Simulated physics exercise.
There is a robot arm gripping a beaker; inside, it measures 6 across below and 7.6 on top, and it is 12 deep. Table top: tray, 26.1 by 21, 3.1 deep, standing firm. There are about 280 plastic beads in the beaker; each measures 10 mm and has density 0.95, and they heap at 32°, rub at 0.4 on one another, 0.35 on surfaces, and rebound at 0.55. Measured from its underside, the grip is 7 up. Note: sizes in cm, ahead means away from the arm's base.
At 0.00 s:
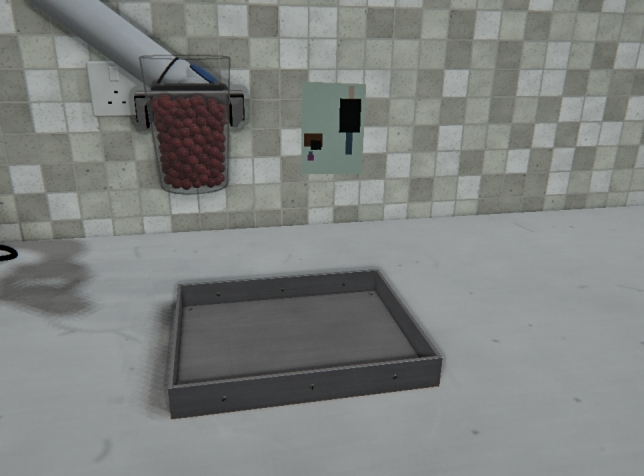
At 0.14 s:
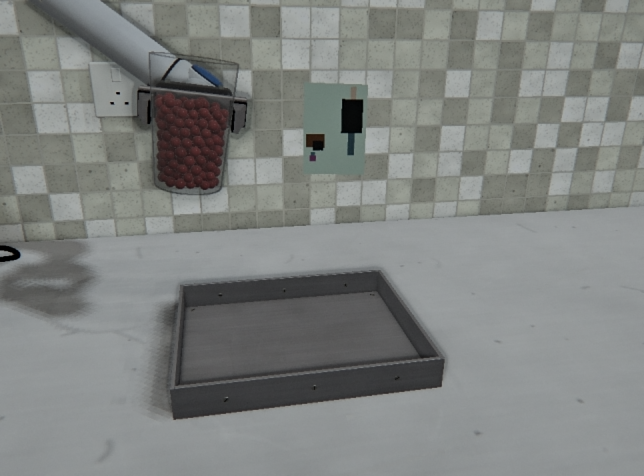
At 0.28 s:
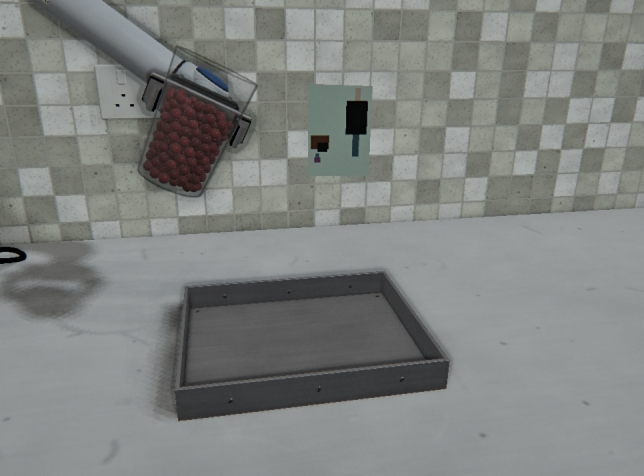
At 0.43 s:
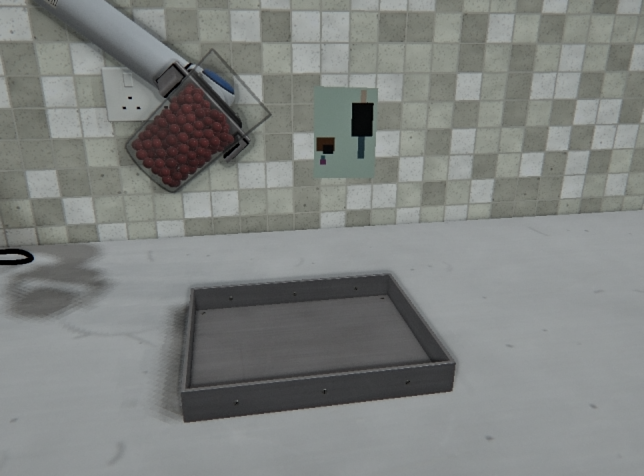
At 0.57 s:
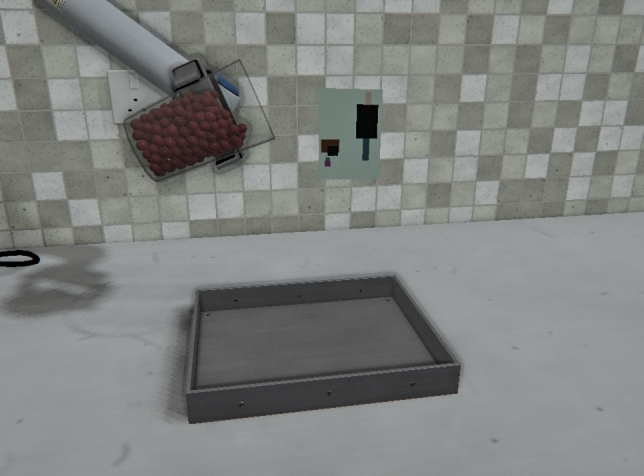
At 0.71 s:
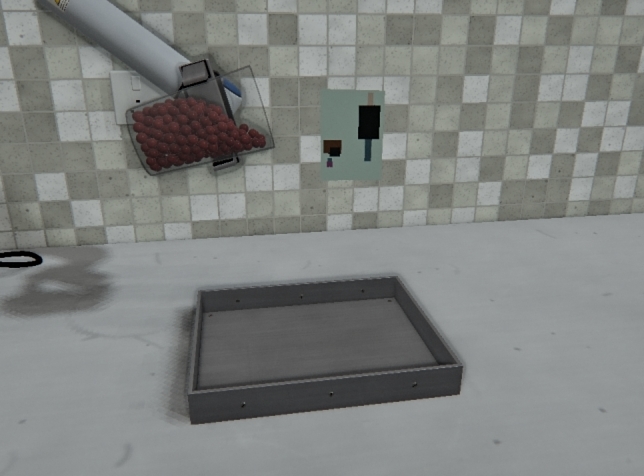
A robot arm held a clear beaker of dark red beads above a gray tray on the table, then steadily tipped it far over to the right, and the beads slid toward its rim.
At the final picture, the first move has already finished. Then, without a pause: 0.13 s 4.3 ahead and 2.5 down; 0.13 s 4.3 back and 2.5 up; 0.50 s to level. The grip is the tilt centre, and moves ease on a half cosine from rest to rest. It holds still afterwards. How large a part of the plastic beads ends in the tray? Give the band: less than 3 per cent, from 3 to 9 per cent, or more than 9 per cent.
The band is more than 9 per cent.
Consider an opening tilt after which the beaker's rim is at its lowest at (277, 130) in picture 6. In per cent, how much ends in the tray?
Result: Approximately 0 %.
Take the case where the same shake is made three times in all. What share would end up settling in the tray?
Roughly 30 in a hundred.
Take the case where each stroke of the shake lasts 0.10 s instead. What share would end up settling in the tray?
That change gives some 20 percent.
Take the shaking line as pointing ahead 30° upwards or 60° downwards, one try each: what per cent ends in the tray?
Estimates, in order: 45 % then 5 %.
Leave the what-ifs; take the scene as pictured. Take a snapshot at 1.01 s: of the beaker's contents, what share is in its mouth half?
I'd say close to 40 per cent.
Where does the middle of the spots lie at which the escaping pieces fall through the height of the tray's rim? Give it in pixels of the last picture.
Their middle sits near (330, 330).
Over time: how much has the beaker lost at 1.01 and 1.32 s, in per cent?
I'd put it near 15 percent first and near 20 percent later.
After 1.01 s, tilted 74° forward, highest piece 27 above the table; 242 in the beaker, 40 in flight or on a rim.
After 1.32 s, tilted 16° forward, highest piece 30 above the table; 232 in the beaker, 46 in the tray, 4 in flight or on a rim.
After 1.67 s, level, highest piece 29 above the table; 232 in the beaker, 48 in the tray, 2 on the table or floor.
After 2.72 s, level, highest piece 29 above the table; 232 in the beaker, 48 in the tray, 2 on the table or floor.
In the end, 232 in the beaker, 48 in the tray, 2 on the table or floor. That is 17 % in the tray.
